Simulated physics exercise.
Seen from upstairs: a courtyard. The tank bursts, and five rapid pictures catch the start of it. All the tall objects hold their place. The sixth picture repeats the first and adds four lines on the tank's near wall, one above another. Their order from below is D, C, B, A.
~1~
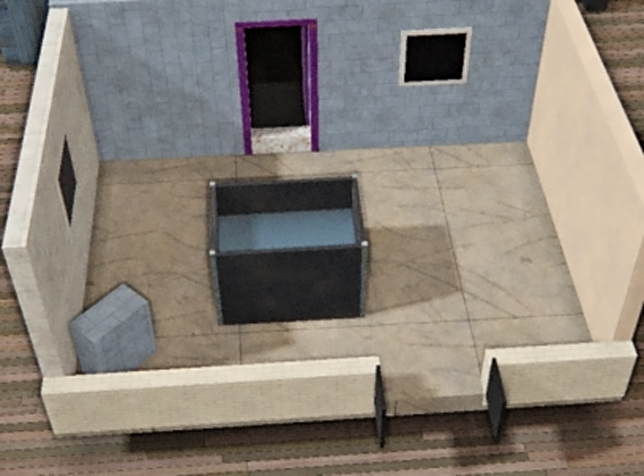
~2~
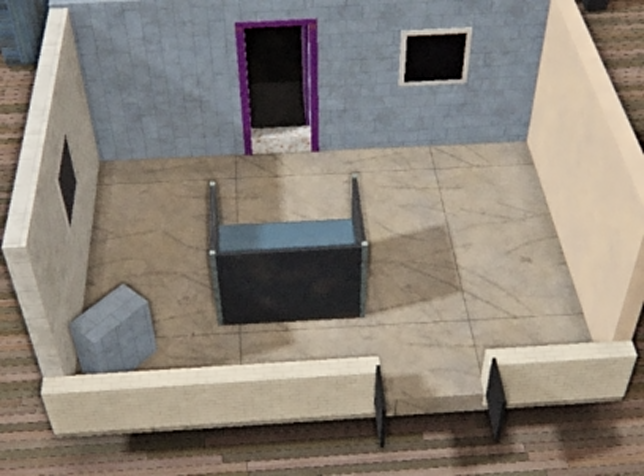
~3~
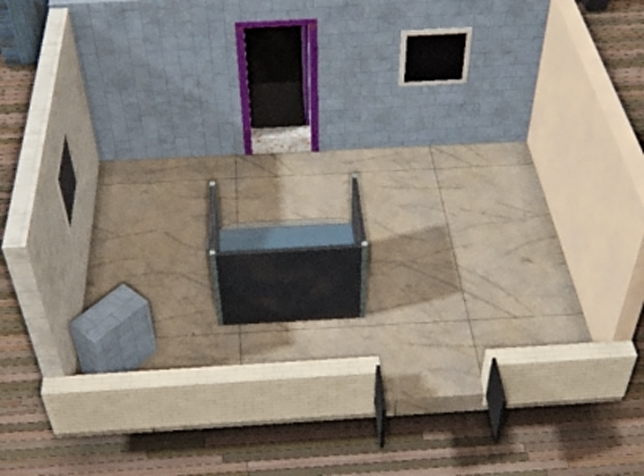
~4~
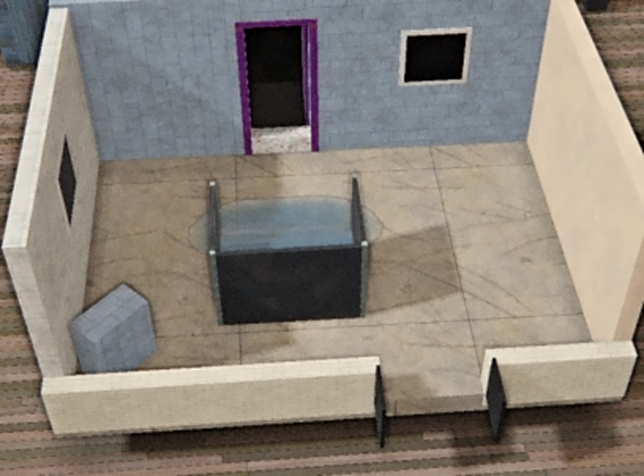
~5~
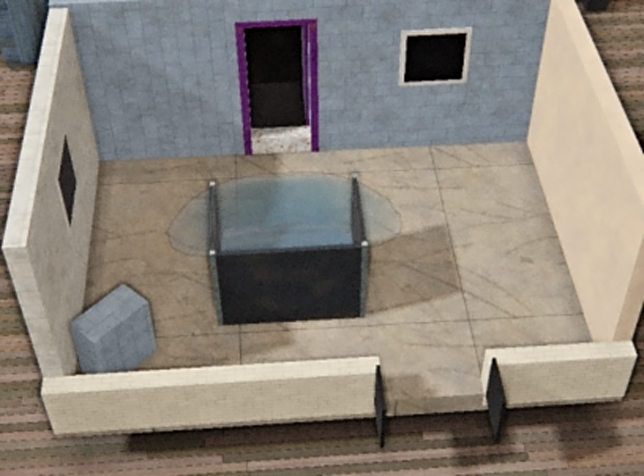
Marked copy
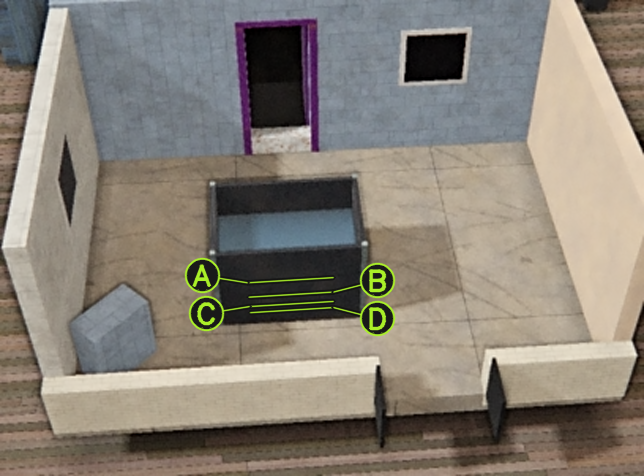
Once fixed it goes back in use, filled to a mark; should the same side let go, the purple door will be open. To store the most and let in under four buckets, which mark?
Choose B.
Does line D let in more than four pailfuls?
No.
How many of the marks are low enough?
Three of them.
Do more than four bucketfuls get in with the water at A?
Yes, that goes wrong.
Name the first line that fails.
That is line A.
On the marked copy, A at (290, 280); B at (291, 294); C at (291, 303); D at (291, 310); from the bottom up D, C, B, A.
If A is chosen, about 10 bucketfuls get in.
If B is chosen, a splash gets over, under a bucket.
If C is chosen, nothing gets over.
If D is chosen, nothing gets over.
